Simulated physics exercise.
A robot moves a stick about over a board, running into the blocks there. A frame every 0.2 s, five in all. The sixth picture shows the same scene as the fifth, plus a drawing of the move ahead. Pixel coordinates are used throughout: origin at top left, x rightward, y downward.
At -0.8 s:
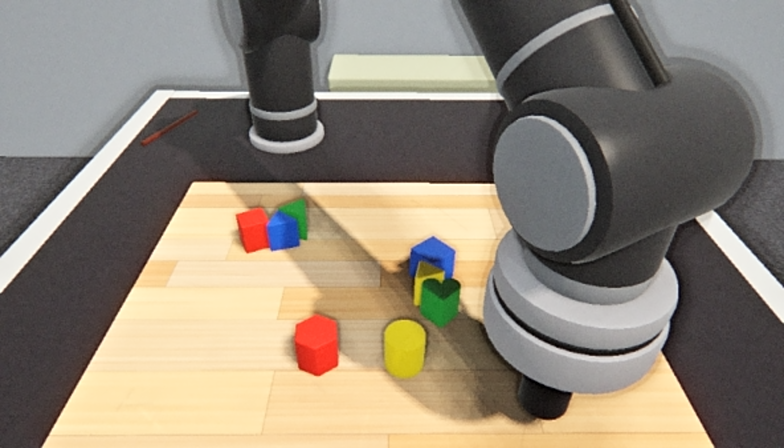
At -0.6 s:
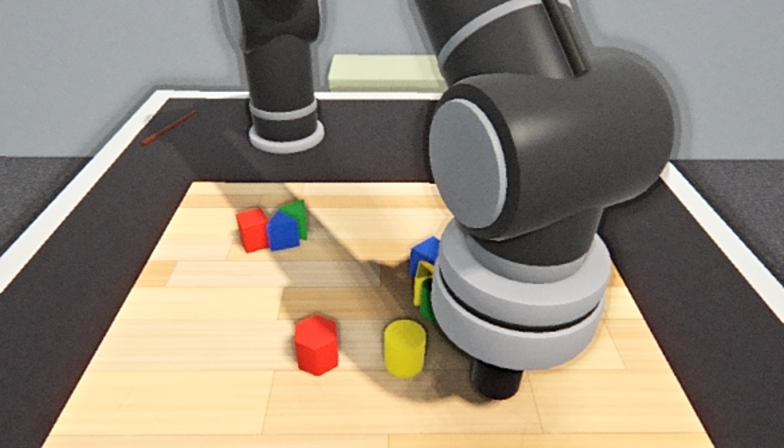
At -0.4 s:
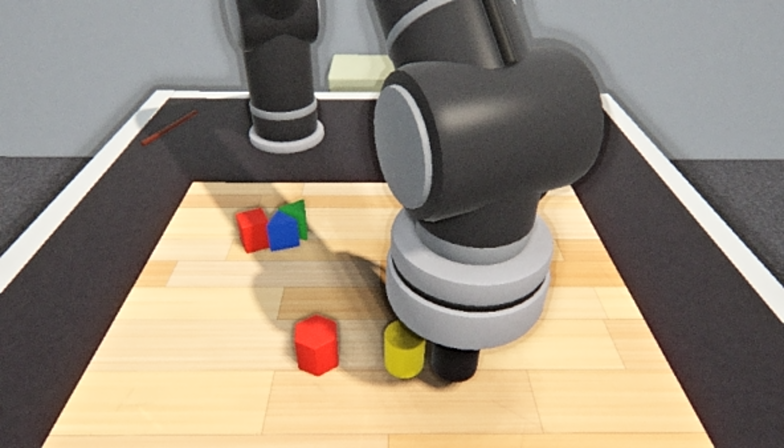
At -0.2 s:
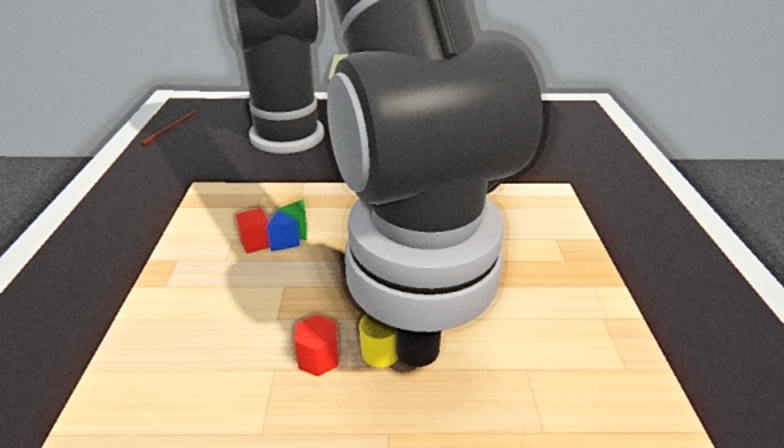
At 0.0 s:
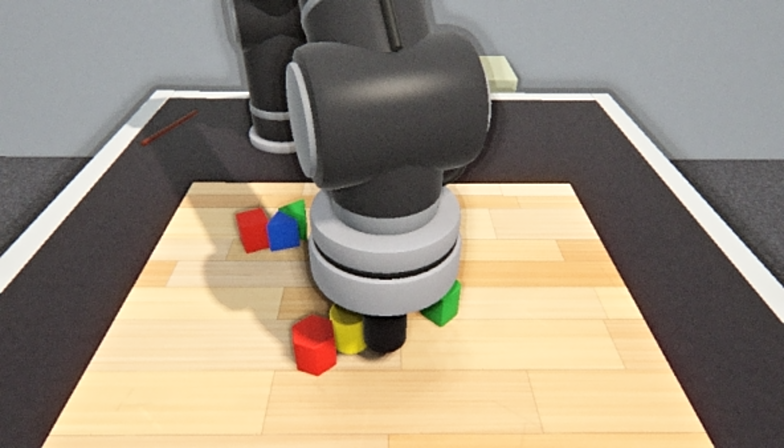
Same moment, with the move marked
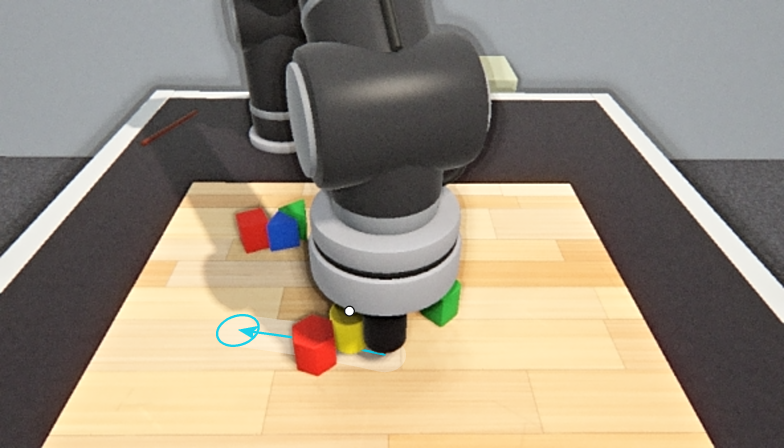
The clip shows a robot arm sweeping a dark stick leftward over a wooden board scattered with coloured blocks, meeting the yellow round block and pushing it left until it sits close beside the red six-sided block.
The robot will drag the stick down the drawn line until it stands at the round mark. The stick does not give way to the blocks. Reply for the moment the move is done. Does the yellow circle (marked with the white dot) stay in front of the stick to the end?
No, that is not what happens.
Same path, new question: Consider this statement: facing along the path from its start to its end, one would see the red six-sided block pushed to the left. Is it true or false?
It is true.
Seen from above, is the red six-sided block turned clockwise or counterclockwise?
Counterclockwise from above.
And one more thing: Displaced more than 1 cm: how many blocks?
Two blocks, no more.
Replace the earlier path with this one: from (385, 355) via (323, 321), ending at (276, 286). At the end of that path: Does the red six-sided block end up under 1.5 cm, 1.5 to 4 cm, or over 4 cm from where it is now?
It goes hardly anywhere, under 1.5 cm.
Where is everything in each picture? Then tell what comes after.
In the first picture, tip of the stick (543, 399), middles of tops, red six-sided block (316, 330), yellow circle (405, 334), green heart (442, 286).
In the second picture, stick (496, 381), nothing pushed.
In the third picture, stick (454, 364), nothing pushed.
In the fourth picture, stick (417, 350), yellow circle (380, 324).
In the fifth picture, stick (385, 337), red six-sided block (313, 330), yellow circle (349, 311), green heart partly hidden.
The line goes from (385, 355) through (310, 340) to (238, 330); the dot is on the yellow circle.
On the path given first. One third of the way, stick (333, 327); red six-sided block (291, 326), turned 65° anticlockwise; yellow circle (311, 293).
Two thirds of the way, stick (282, 319); red six-sided block (244, 331), turned 105° anticlockwise; yellow circle (287, 281).
At the end, stick (234, 312); red six-sided block (226, 334), turned 135° anticlockwise; yellow circle (281, 280); green heart unmoved.
